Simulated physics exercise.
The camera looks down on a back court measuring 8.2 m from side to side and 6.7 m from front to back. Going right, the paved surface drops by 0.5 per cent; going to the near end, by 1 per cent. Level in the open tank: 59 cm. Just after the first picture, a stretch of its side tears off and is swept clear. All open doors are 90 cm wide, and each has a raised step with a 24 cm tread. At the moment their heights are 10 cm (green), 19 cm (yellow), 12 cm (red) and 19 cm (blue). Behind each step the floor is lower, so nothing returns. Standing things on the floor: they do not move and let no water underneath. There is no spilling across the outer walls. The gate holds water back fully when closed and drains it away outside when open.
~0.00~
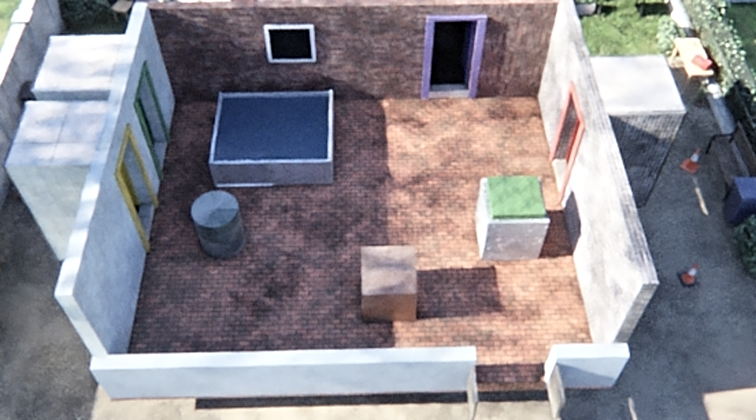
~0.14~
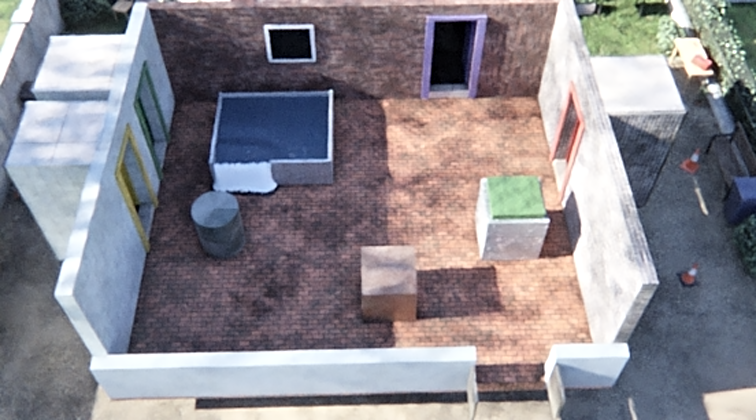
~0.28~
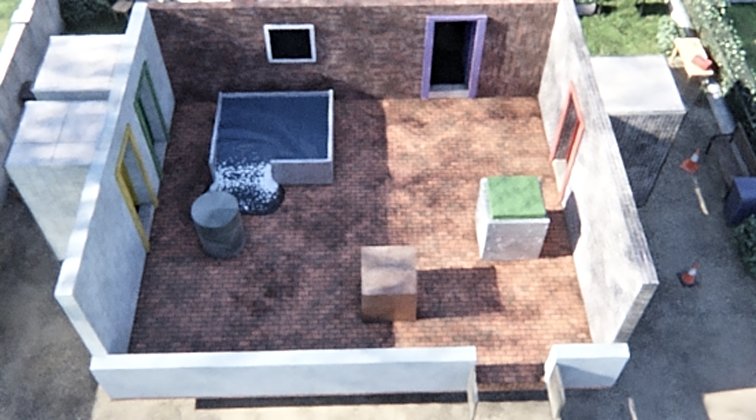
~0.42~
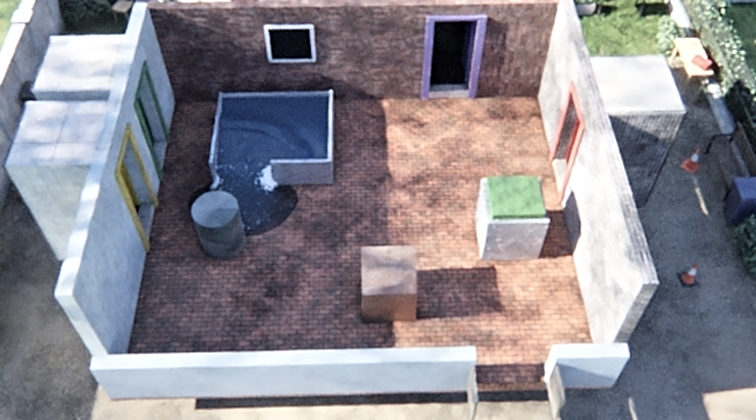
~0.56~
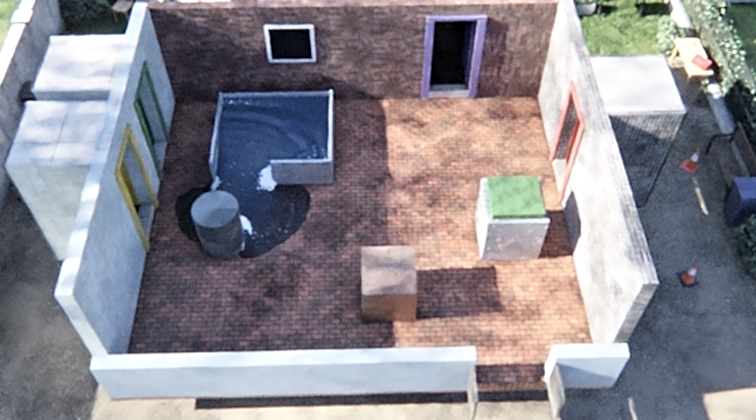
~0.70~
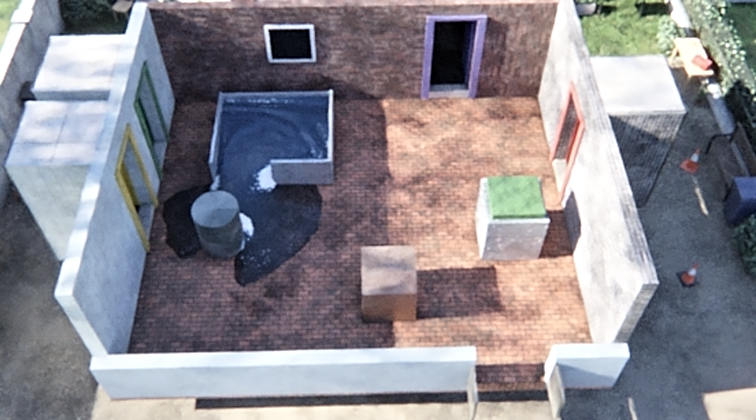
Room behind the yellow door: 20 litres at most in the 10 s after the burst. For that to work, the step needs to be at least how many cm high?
At least about 26 cm high.
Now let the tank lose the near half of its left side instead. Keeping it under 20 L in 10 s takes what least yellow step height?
About 11.0 cm.
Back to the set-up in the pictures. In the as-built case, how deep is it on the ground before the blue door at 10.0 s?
About 0.0 cm.
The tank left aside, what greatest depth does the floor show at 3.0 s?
About 29 cm at most.
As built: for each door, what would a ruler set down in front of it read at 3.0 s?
Centimetres: Green = 2, yellow = 24, red = 0, blue = 0.
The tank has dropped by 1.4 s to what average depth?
On average, around 42 cm.
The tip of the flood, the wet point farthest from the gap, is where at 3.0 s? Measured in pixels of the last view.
At about (489, 360).
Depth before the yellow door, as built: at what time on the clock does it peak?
The depth peaks at about 1.8 seconds.
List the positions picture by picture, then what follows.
In the first picture, still water, 59 cm deep, in the open tank at (274, 129); the yellow door at (139, 195) is dry.
In the second picture, the front is at a hidden place, 0.3 m from the gap at (245, 177); 0.3 m2 of floor is wet, 59 cm left at the back.
In the third picture, the front is at a hidden place, 0.7 m from the gap at (245, 177); 1.0 m2 of floor is wet, 59 cm left at the back.
In the fourth picture, the front is at a hidden place, 1.2 m from the gap at (245, 178); 1.8 m2 of floor is wet, 59 cm left at the back.
In the fifth picture, the gap is at (245, 178), the front 1.8 m out at (244, 254); the back of the open tank holds 58 cm.
In the sixth picture, water pours out at (245, 177) and has run 2.3 m, to (242, 278); about 4 cm deep outside, 50 cm at the back; 0.5 m in a straight line remain to the yellow door at (139, 195).
After 1.4 s water covers 15 % of the floor, deepest (45 cm) near (227, 217); 28 cm at the yellow door, 0 litres in over its 19 cm step.
After 3.0 s water covers 40 % of the floor, deepest (29 cm) near (227, 217); 24 cm at the yellow door, 71 litres in over its 19 cm step.
After 10.0 s water covers 90 % of the floor, deepest (11 cm) near (123, 378); 8 cm at the yellow door, 82 litres in over its 19 cm step.
At the yellow door as built, the water arrived by 1.0 s and peaked near 32 cm at 1.8 s.
With a step of 24 cm, 34 litres would have come in within the 10 s; with 32.5 cm, 2 litres. So under 20 litres takes about 26 cm.
